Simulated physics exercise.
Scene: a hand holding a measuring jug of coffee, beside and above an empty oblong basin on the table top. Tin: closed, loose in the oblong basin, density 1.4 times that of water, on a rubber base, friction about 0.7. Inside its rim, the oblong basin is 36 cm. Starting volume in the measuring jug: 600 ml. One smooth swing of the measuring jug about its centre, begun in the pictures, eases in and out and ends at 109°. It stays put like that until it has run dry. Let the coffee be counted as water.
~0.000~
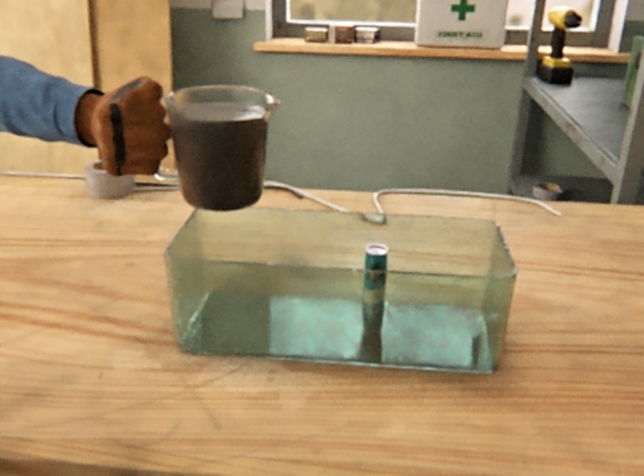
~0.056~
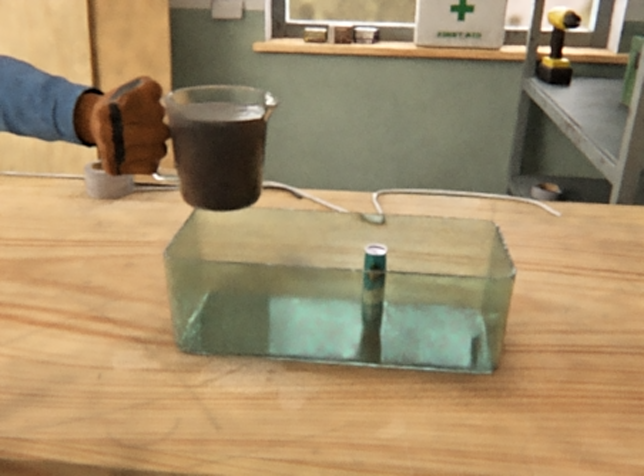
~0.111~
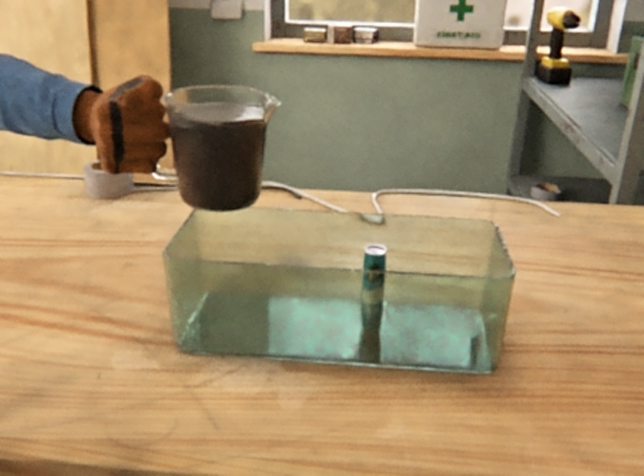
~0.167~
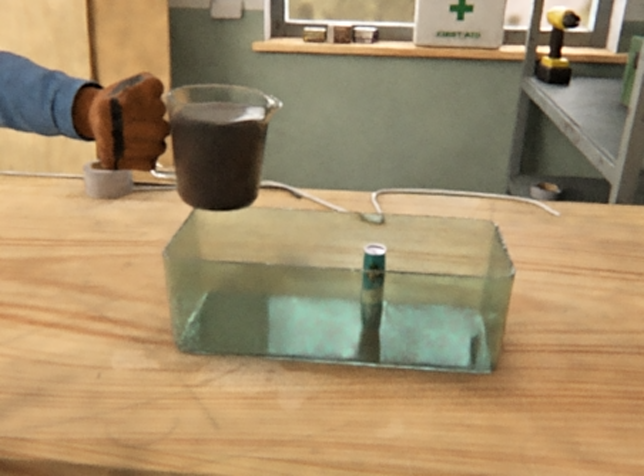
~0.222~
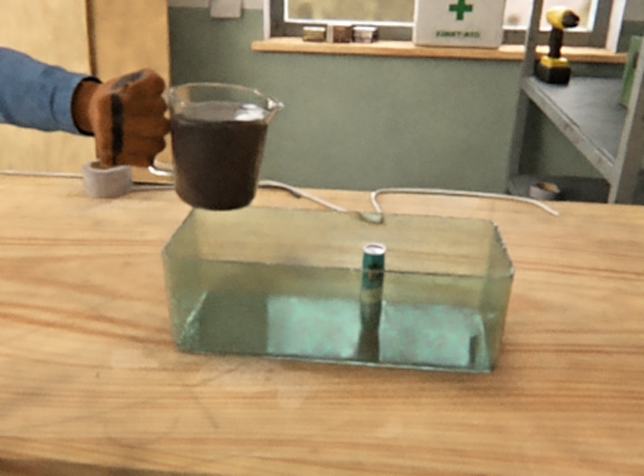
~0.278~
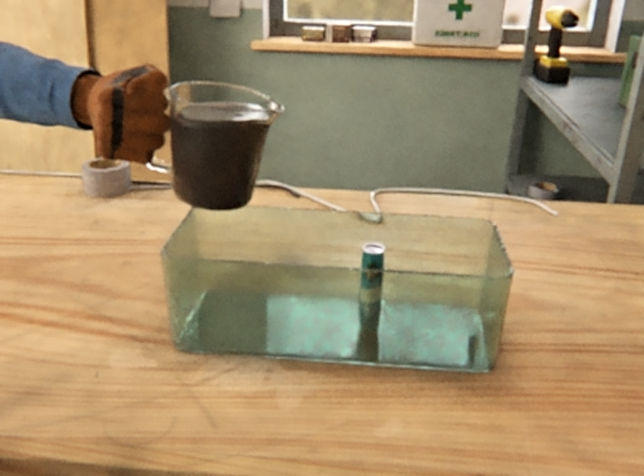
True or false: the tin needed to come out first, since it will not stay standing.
False.
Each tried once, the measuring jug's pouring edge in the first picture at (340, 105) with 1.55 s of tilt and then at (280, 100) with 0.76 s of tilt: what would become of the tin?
The tin overturns the first time and stays vertical the second time.
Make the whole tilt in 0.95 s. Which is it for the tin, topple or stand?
The tin would stay balanced.
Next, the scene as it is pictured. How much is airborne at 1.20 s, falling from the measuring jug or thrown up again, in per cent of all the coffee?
Estimate: Around 10 per cent.
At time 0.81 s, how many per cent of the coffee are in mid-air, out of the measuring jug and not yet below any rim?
Around 12 in a hundred.
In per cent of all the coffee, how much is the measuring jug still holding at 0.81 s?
Roughly 80 %.
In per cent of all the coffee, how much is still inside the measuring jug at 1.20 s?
Roughly 22 percent remains.
After 0.81 s the tilt is 58° and 80 per cent is still to pour; the tin stands where it began.
After 1.20 s the tilt is 96° and 23 per cent is still to pour; the tin stands where it began.
After 1.61 s the tilt is 109° and 0 per cent is still to pour; the tin stands where it began.
After 2.05 s the tilt is 109° and 0 per cent is still to pour; the tin stands where it began.
In the end the tin stands where it began.
